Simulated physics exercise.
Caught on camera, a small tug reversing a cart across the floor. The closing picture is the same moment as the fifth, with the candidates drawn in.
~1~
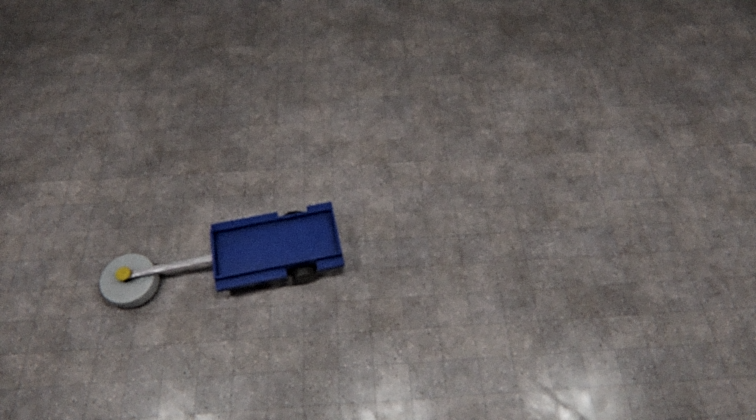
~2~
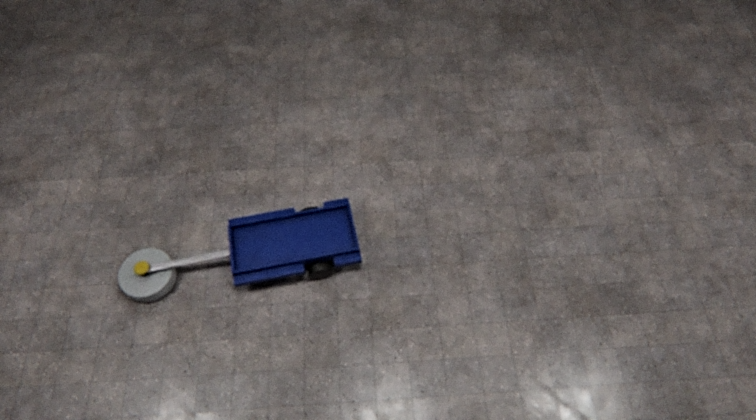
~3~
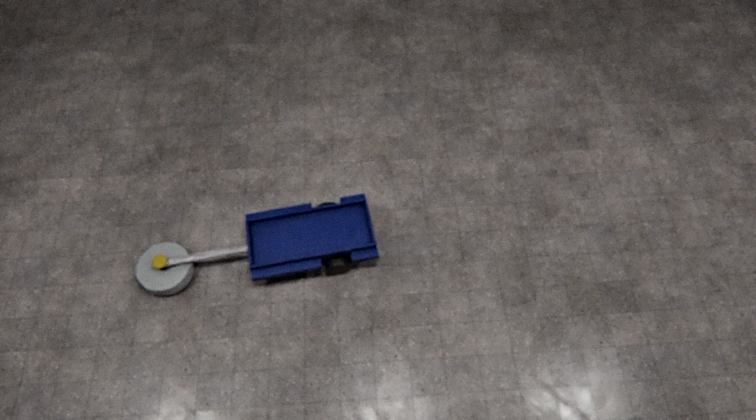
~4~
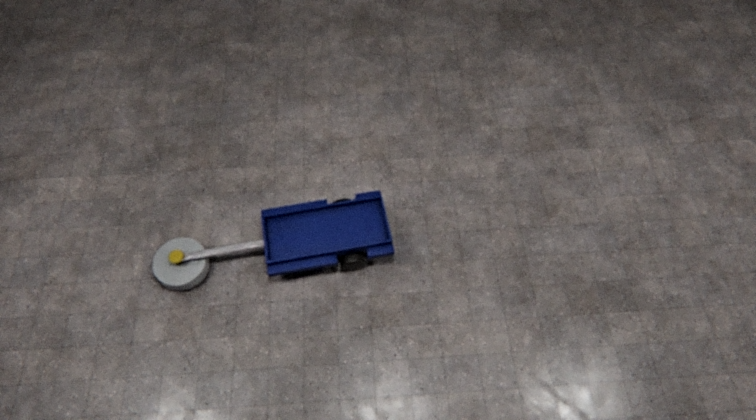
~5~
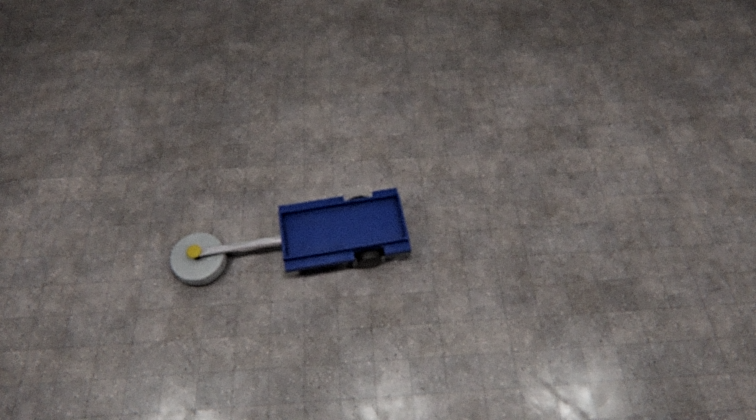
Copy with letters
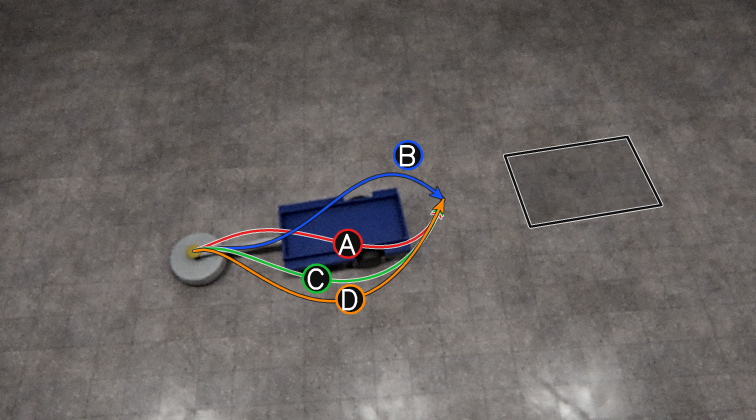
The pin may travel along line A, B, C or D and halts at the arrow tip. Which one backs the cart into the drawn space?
The robot should drive A.
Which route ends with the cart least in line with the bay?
Route D.
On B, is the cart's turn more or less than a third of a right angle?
Less.
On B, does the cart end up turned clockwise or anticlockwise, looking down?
On that route, clockwise.
On the marked copy, A from (194, 251) via (329, 240) to (442, 205); B from (194, 251) via (323, 210) to (443, 199); C from (194, 251) via (337, 281) to (443, 202); D from (194, 251) via (340, 301) to (443, 199); the bay at (581, 180).
Following A. Soon after the start, robot (293, 238), cart (437, 216).
Later, robot (387, 253), cart (522, 202).
In the end, robot (442, 206), cart (581, 180); the cart stands in the bay.
As for the rest, B leaves the cart at (590, 221), out of the bay; C leaves the cart at (538, 125), out of the bay; D leaves the cart at (509, 107), out of the bay.
